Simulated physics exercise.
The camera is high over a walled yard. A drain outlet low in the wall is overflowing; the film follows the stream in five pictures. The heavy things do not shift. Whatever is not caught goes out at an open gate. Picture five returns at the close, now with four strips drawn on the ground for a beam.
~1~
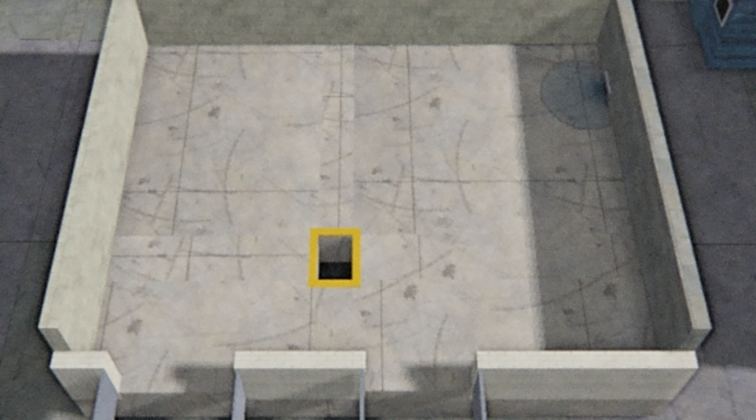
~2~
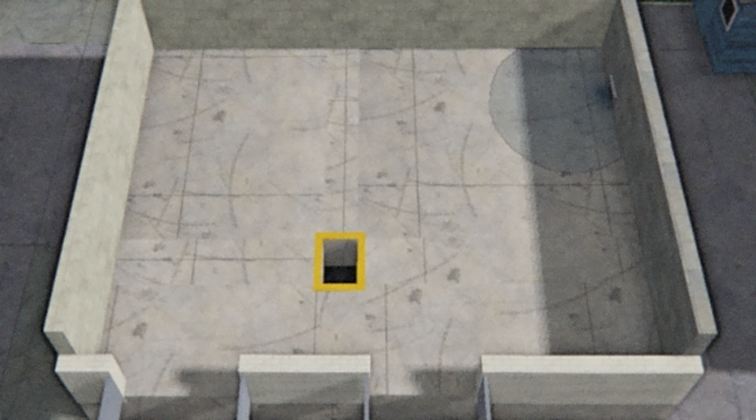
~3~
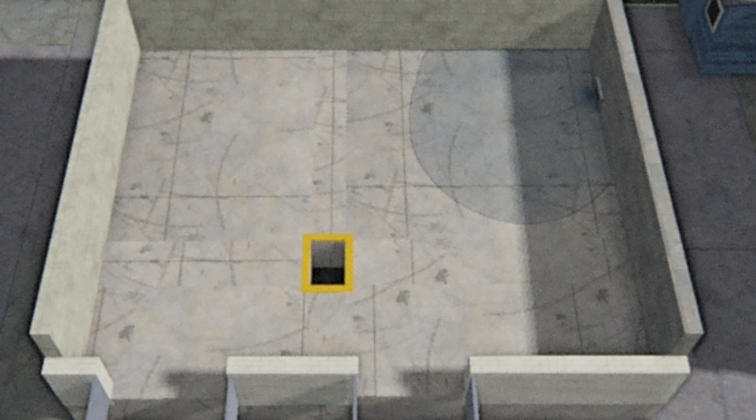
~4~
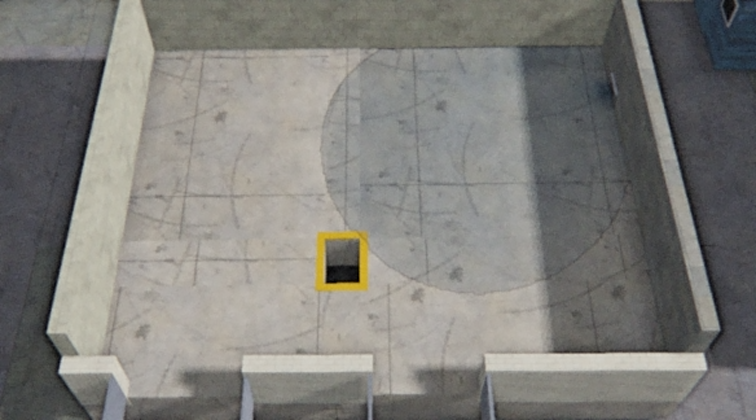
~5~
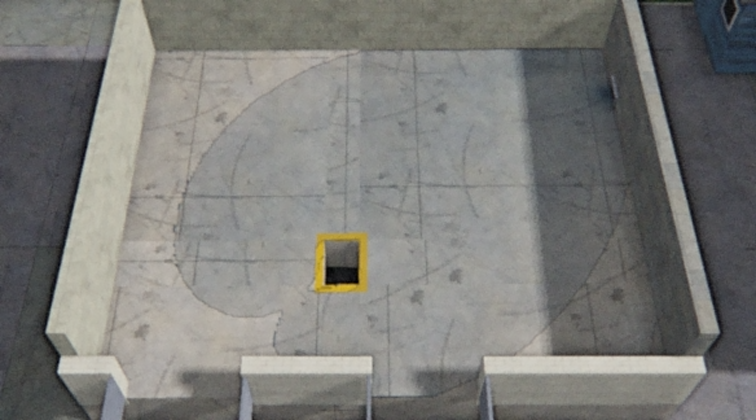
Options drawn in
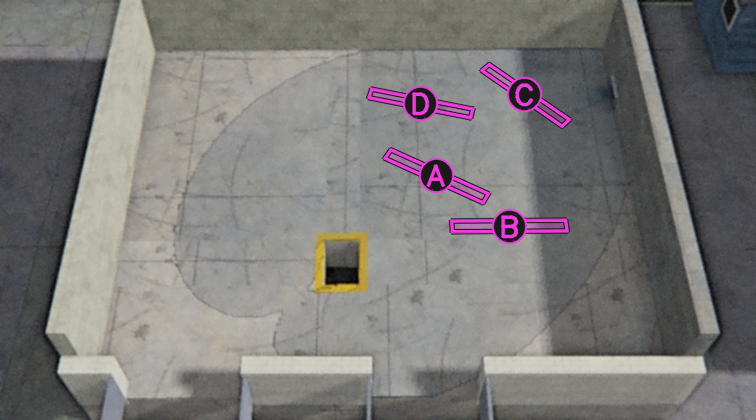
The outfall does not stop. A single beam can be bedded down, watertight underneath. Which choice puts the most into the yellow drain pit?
Go for B.
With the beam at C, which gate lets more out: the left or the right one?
More leaves on the left.
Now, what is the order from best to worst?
B, D, C, A.
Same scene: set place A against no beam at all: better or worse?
Place A is worse.
On the marked copy, A from (387, 154) to (485, 198); B from (452, 226) to (566, 225); C from (485, 67) to (565, 122); D from (370, 93) to (471, 113).
With A, about 3 % of the stream goes into the yellow drain pit, about 97 % out by the gates.
With B, about 27 % of the stream goes into the yellow drain pit, about 73 % out by the gates.
With C, about 9 % of the stream goes into the yellow drain pit, about 90 % out by the gates.
With D, about 20 % of the stream goes into the yellow drain pit, about 80 % out by the gates.
